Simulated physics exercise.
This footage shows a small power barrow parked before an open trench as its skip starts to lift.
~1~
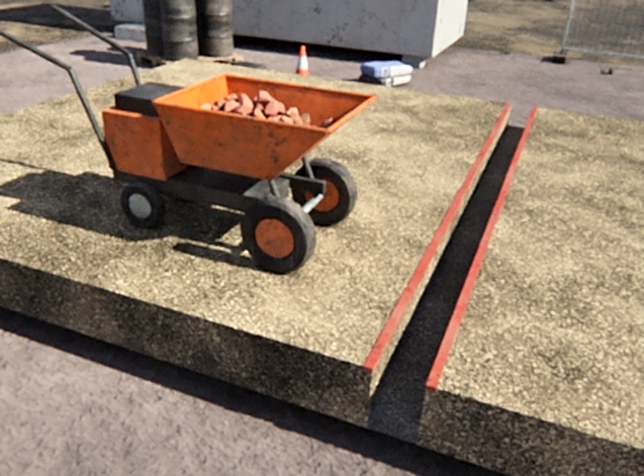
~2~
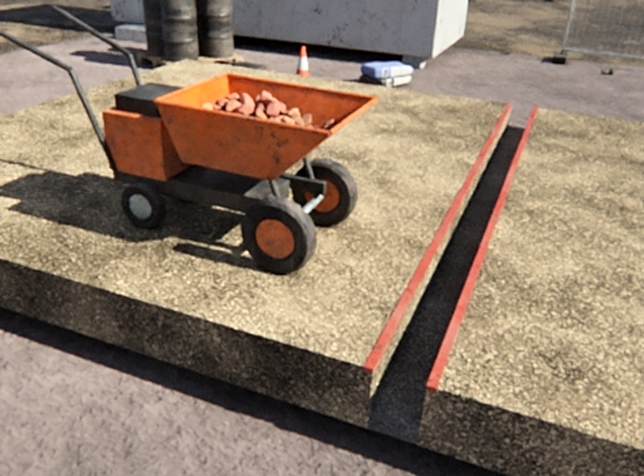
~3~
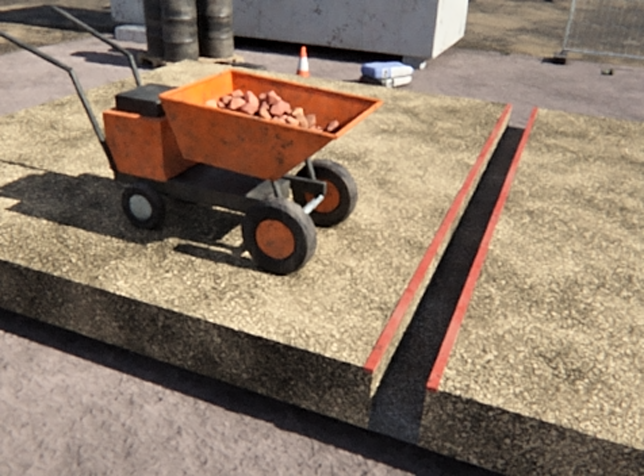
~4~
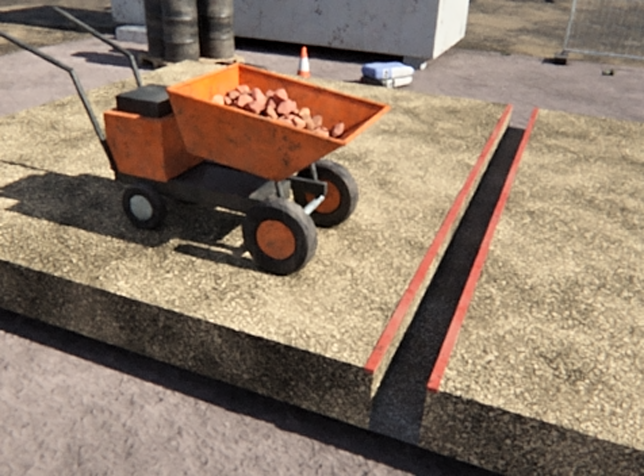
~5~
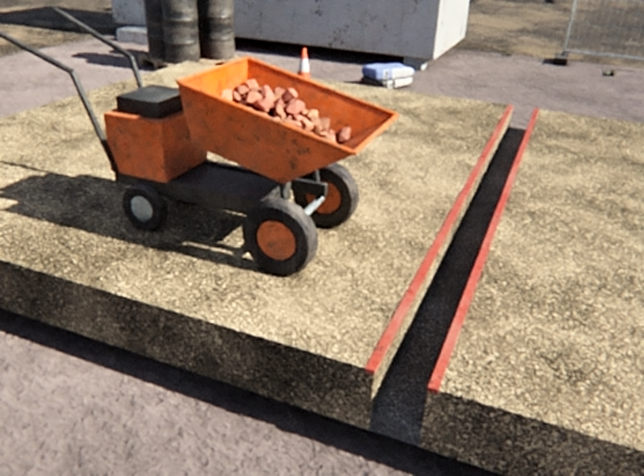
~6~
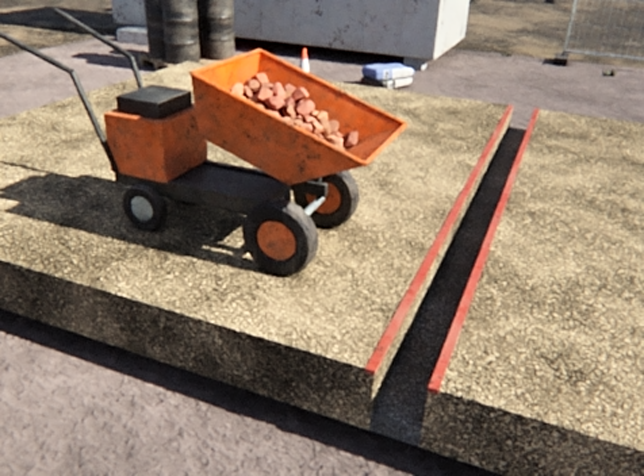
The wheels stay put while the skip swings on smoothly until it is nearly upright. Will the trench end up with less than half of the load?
No. The part in the trench outweighs the part outside.
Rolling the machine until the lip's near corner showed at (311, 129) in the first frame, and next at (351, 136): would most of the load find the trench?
The bulk / the bulk.
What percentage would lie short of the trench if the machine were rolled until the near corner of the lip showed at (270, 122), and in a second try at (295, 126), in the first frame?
Try 1: 40 %. Try 2: 20 %.
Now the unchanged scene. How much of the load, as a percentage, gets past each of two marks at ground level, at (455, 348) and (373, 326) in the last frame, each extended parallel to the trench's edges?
10 % and 90 %, in that order.
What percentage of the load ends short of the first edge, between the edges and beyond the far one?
I'd put short at close to 5, between at close to 80 and beyond at close to 10 per cent.
Soon, skip tipped steeply; all in the skip.
A while on, skip tipped right over; about two thirds in the skip; a stray few short of the trench; about a quarter in or heaped over the trench; a stray few beyond it; a stray few falling.
Towards the end, skip tipped right over; a small part in the skip; a stray few short of the trench; most in or heaped over the trench; a small part beyond it.
Finally, skip tipped right over; a small part in the skip; a small part short of the trench; most in or heaped over the trench; a small part beyond it.
